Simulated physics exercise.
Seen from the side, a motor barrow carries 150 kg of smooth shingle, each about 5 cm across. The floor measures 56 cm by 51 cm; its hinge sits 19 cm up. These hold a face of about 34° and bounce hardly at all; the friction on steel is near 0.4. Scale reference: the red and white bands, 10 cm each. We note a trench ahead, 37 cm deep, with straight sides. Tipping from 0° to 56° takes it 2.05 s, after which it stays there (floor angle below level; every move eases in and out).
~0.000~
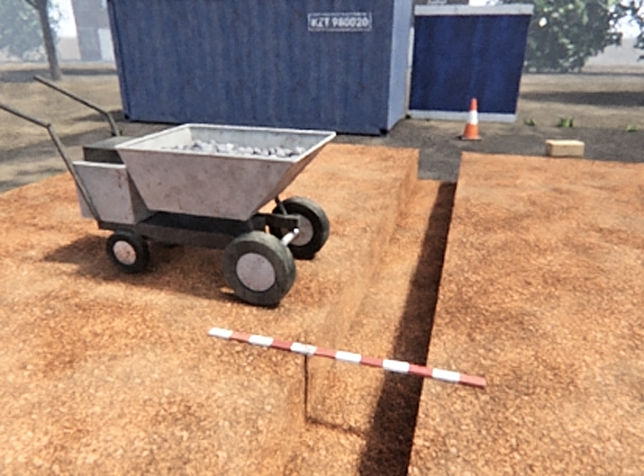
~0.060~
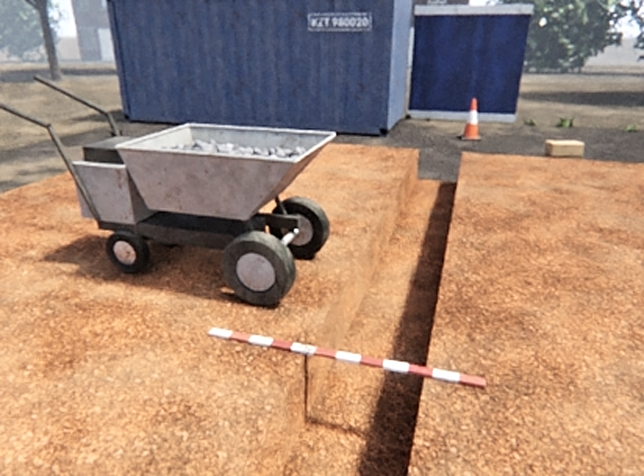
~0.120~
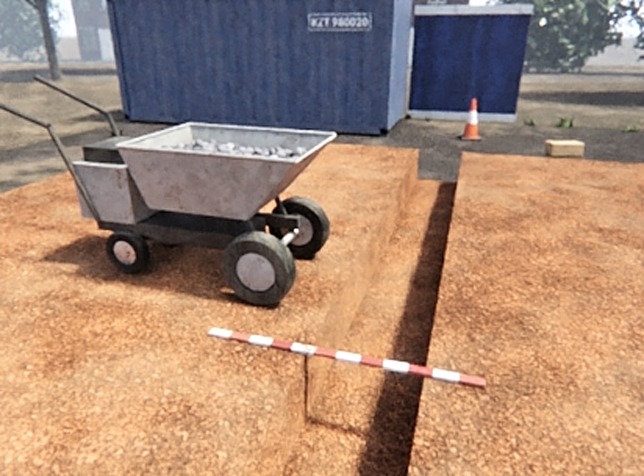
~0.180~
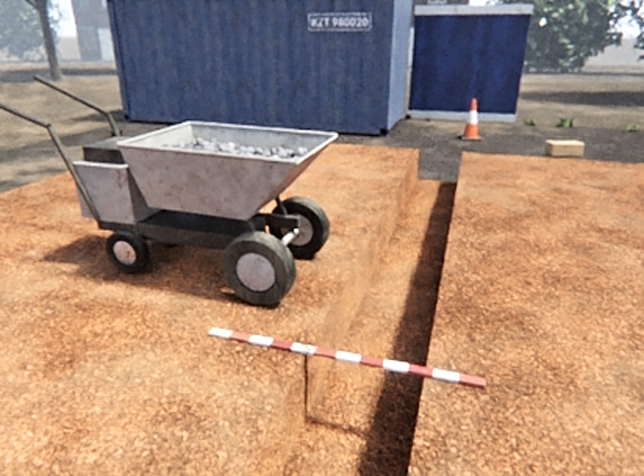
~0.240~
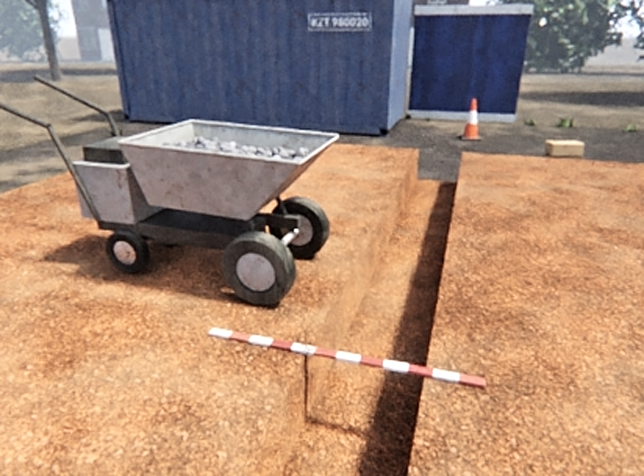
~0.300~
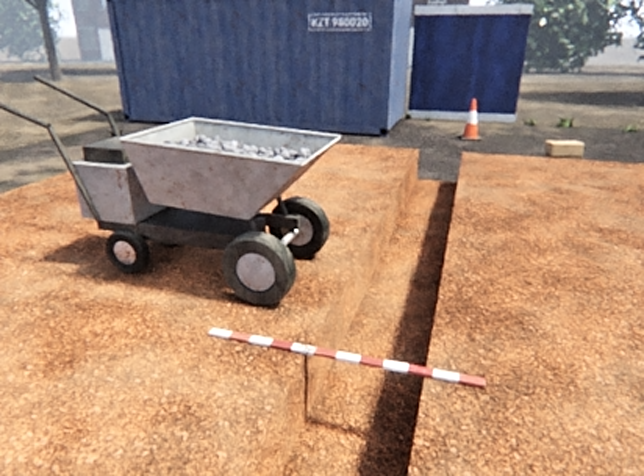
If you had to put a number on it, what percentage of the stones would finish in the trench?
I'd put it at about 72 percent.
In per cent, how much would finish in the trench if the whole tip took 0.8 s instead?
Close to 55 per cent then.
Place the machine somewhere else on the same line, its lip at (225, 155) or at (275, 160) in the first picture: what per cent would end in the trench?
I'd say some 80 per cent and some 80 per cent.
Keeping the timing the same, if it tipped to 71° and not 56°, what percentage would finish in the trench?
In that case around 75 percent.
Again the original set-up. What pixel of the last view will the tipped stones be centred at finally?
(406, 344).
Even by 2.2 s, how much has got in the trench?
25 per cent or so by then.
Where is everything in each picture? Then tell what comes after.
In the first picture, lip at (294, 161), floor tilted 0°, highest stones at (232, 149).
In the second picture, lip at (295, 161), floor tilted 0°, highest stones at (232, 149); the stones move at 0.0 m/s on average.
In the third picture, the skip is at 1°, its lip at (296, 162); the top of the load is at (222, 148); the stones move at 0.1 m/s on average.
In the fourth picture, lip at (297, 163), floor tilted 1°, highest stones at (214, 146); the stones move at 0.1 m/s on average.
In the fifth picture, the skip is at 2°, its lip at (299, 164); the top of the load is at (214, 145); the stones move at 0.2 m/s on average.
In the sixth picture, the skip is at 3°, its lip at (301, 165); the top of the load is at (206, 143); the stones move at 0.2 m/s on average.
After 1.5 s the floor is at 47°; 100 % in the skip; the foremost stones are at (374, 222).
After 2.2 s the floor is at 56°; 73 % in the skip, 23 % in the trench, 4 % past the trench; the foremost stones are at (477, 307).
After 2.5 s the floor is at 56°; 51 % in the skip, 37 % in the trench, 12 % past the trench; the foremost stones are at (542, 311).
After 4.4 s the floor is at 56°; 16 % in the skip, 72 % in the trench, 13 % past the trench; the foremost stones are at (604, 321).
